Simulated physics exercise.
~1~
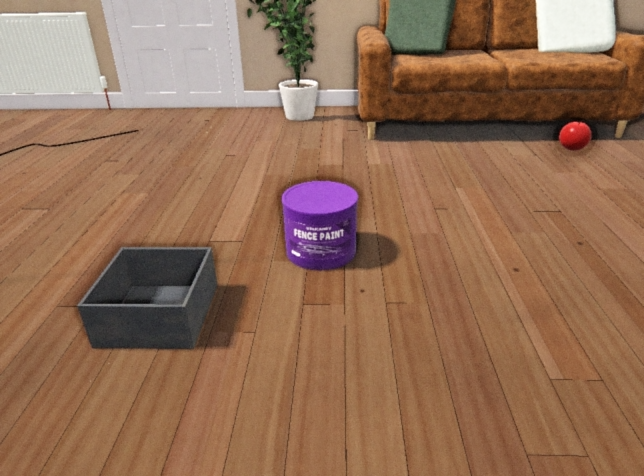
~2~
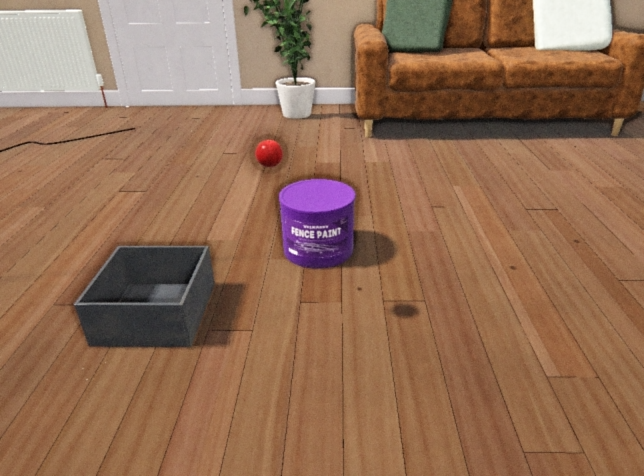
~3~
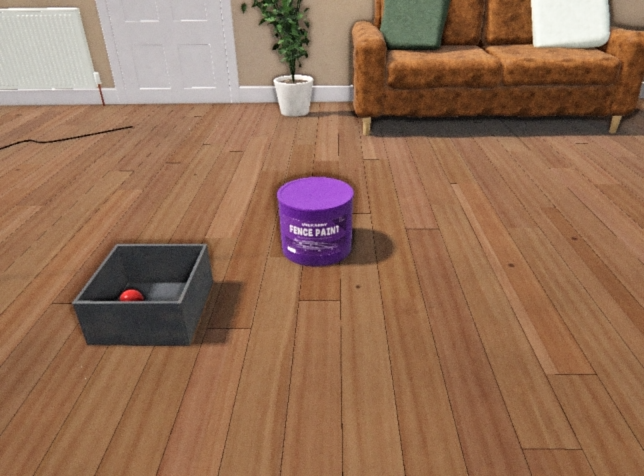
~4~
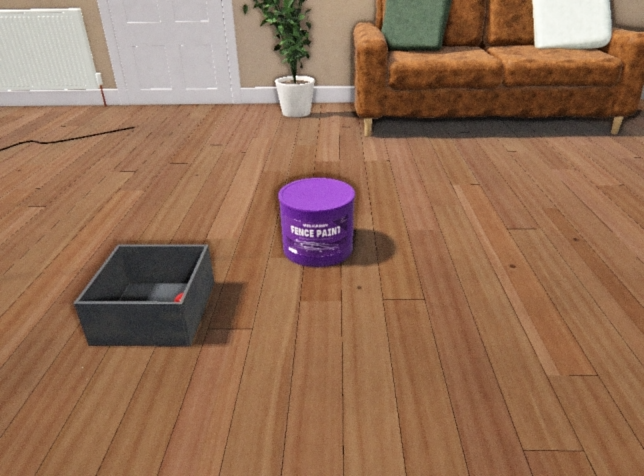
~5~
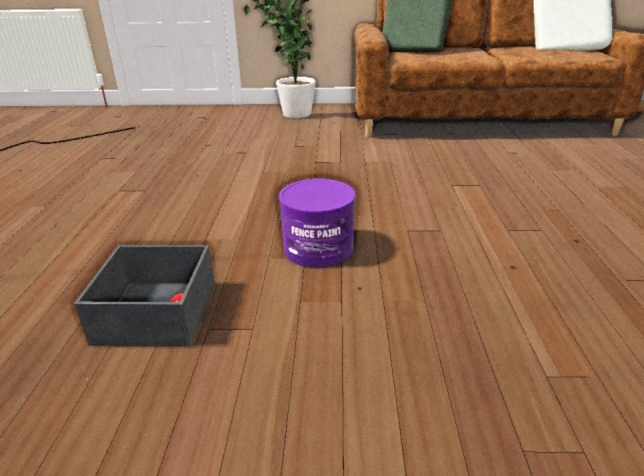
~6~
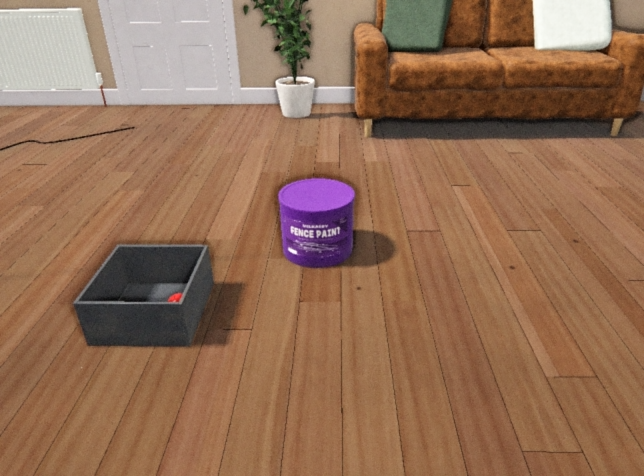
A red apple flies left past a purple paint pail, lands inside an open grey box, shifts right and settles there.
